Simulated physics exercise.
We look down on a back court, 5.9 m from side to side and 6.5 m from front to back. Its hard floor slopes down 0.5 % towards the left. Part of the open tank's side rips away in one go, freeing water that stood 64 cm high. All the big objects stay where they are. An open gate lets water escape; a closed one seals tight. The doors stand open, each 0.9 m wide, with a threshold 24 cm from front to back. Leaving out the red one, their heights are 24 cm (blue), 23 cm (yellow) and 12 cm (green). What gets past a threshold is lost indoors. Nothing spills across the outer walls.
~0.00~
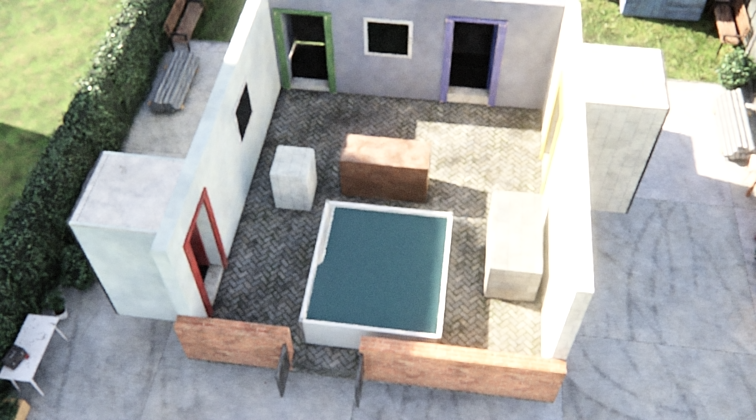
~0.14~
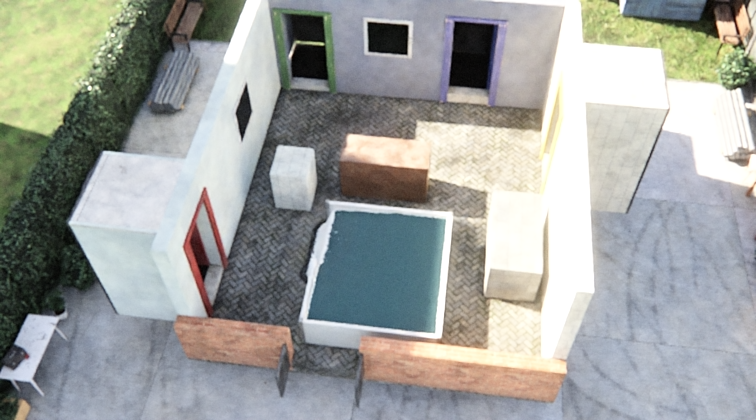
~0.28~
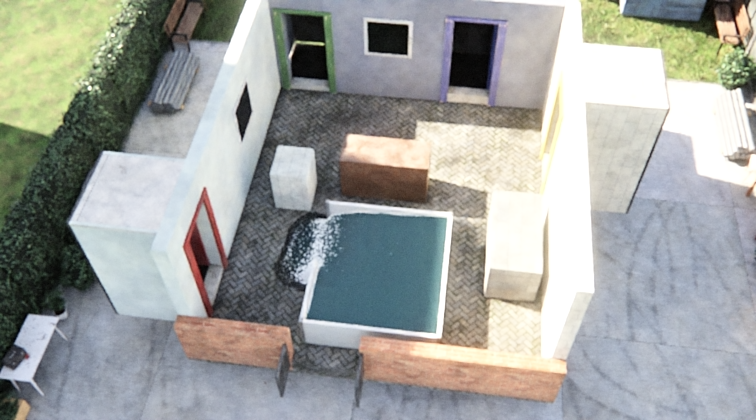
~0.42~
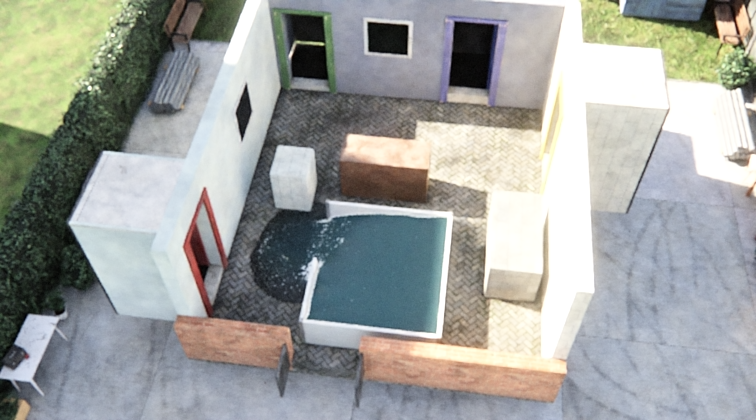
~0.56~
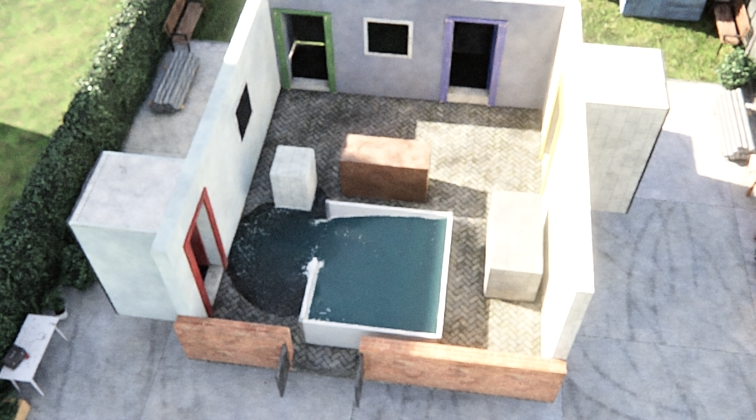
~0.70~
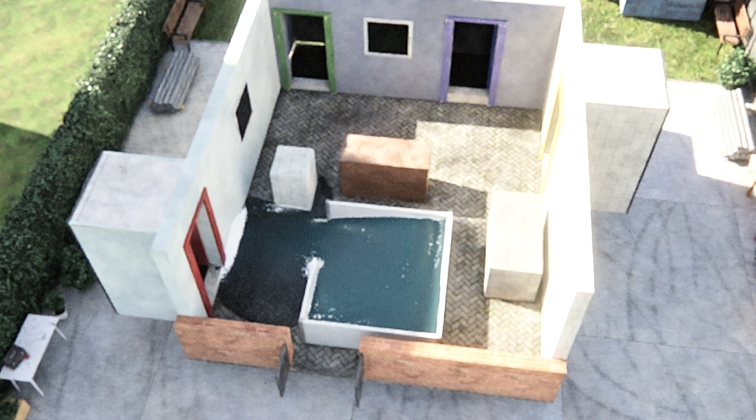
At first, a square tank of blue-green water sits still in a walled court with open doors and a few blocks. Then part of its left side gives way, and foaming water bursts out, spreading in a dark, widening sheet across the paving until it reaches the red door and the left wall.
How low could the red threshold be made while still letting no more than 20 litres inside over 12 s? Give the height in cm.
About 23 cm.
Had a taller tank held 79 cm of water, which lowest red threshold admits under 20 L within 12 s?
Some 30 cm.
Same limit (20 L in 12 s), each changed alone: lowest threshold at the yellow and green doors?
Roughly 5.5 cm at yellow and 20 cm at green.
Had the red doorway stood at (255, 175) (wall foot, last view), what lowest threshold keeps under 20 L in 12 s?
Roughly 14.0 cm.
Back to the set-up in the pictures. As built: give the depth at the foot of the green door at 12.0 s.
Roughly 12.0 cm deep.
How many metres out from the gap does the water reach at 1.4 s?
Some 3.2 m out.
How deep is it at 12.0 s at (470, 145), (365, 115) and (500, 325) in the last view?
In that order: 9, 8 and 3 cm.
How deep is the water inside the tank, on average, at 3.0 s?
Roughly 32 cm on average.
After 1.4 s water covers 20 % of the floor, deepest (48 cm) near (249, 220); 24 cm at the red door, 8 litres in over its 15 cm threshold.
After 3.0 s water covers 45 % of the floor, deepest (40 cm) near (203, 340); 23 cm at the red door, 59 litres in over its 15 cm threshold.
After 12.0 s water covers 95 % of the floor, deepest (16 cm) near (203, 340); 11 cm at the red door, 109 litres in over its 15 cm threshold.
At the red door as built, the water arrived by 0.7 s and peaked near 25 cm at 2.2 s.
With a threshold of 19 cm, 55 litres would have come in within the 12 s; with 25.5 cm, 11 litres. So under 20 litres takes about 23 cm.
